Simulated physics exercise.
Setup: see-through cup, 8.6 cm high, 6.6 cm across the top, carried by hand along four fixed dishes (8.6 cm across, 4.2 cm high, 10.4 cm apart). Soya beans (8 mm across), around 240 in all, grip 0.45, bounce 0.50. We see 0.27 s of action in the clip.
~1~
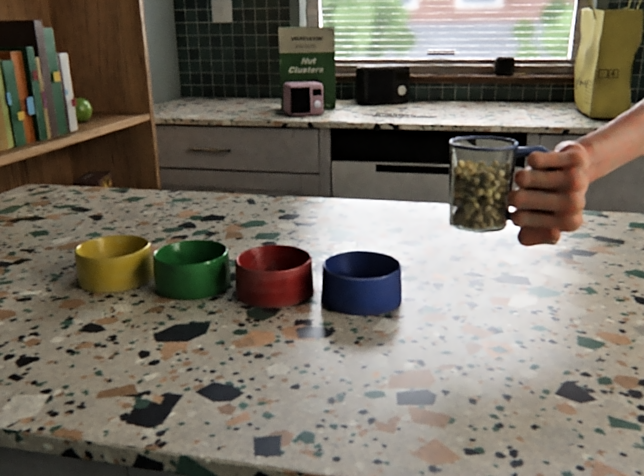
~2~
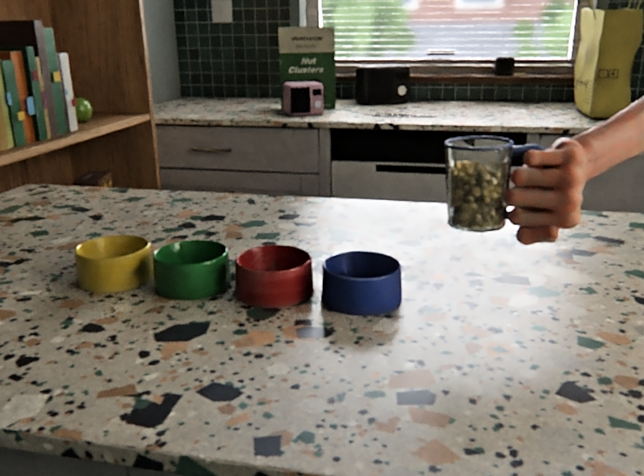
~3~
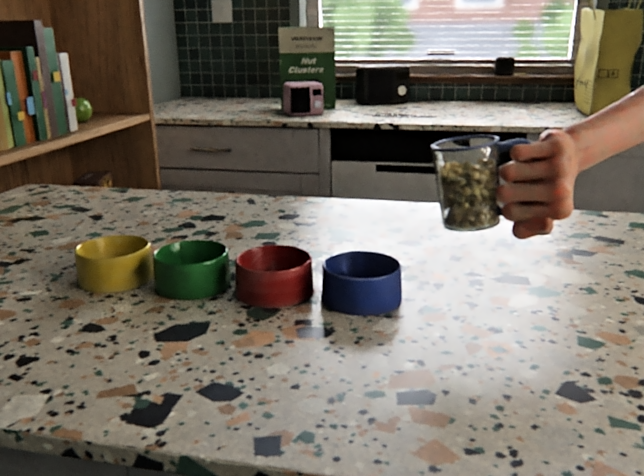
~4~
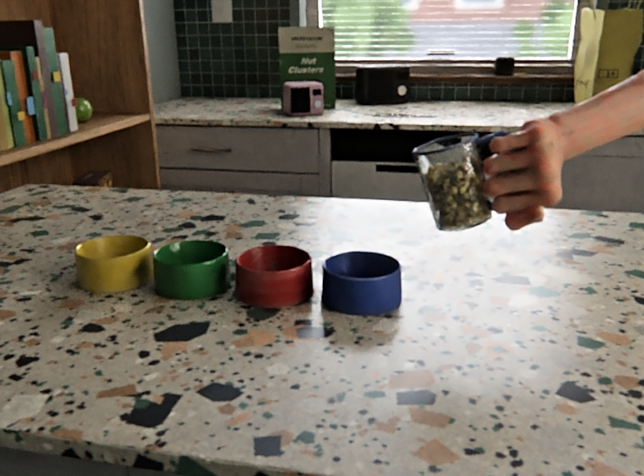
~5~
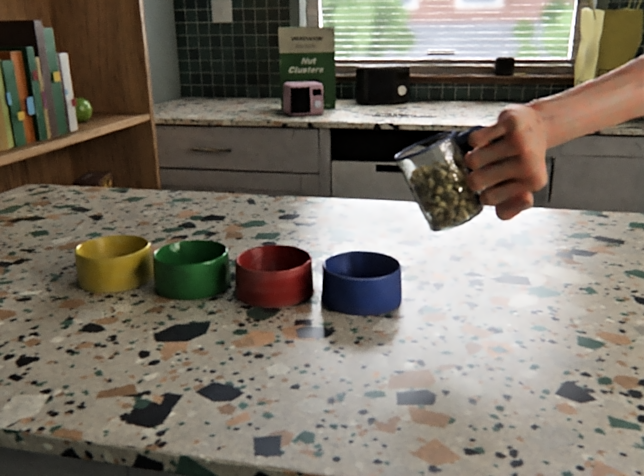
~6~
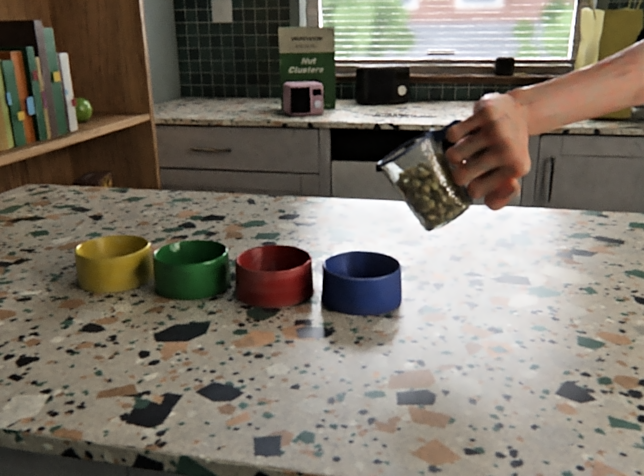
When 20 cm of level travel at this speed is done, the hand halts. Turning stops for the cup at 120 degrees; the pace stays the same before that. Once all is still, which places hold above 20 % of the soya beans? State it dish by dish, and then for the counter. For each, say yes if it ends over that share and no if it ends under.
In the end red: It will get a share bigger than a fifth. Blue: It will get a share not bigger than a fifth. Green: It will get a share not bigger than a fifth. Yellow: It will get a share not bigger than a fifth. Counter: It will get a share bigger than a fifth.
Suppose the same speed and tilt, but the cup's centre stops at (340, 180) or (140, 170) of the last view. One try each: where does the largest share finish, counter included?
Most goes to: Red; green.
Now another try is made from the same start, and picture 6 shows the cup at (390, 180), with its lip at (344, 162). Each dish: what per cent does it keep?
Dish by dish: Red 80 percent, blue 0 percent, green 0 percent, yellow 0 percent.
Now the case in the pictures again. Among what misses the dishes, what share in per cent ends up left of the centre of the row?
Estimated share comes to about 70 per cent.
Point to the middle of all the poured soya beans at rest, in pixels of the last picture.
After settling, the middle sits near (257, 282).
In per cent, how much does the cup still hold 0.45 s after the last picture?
Somewhere near 95 per cent of the load.
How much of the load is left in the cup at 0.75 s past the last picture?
Approx. 5 % - an estimate.
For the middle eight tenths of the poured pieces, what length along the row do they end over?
Length: Approx. 12 cm.
Then, 0.27 s after the last picture, tilt 79 degrees; cup holds 100 %.
Then, 0.45 s after the last picture, tilt 108 degrees; cup holds 95 %, red 5 %.
Then, 0.75 s after the last picture, tilt 120 degrees; cup holds 5 %, red 60 %, green 5 %.
In the end, red 60 %, blue 0 %, green 5 %, yellow 0 %, counter 30 %.
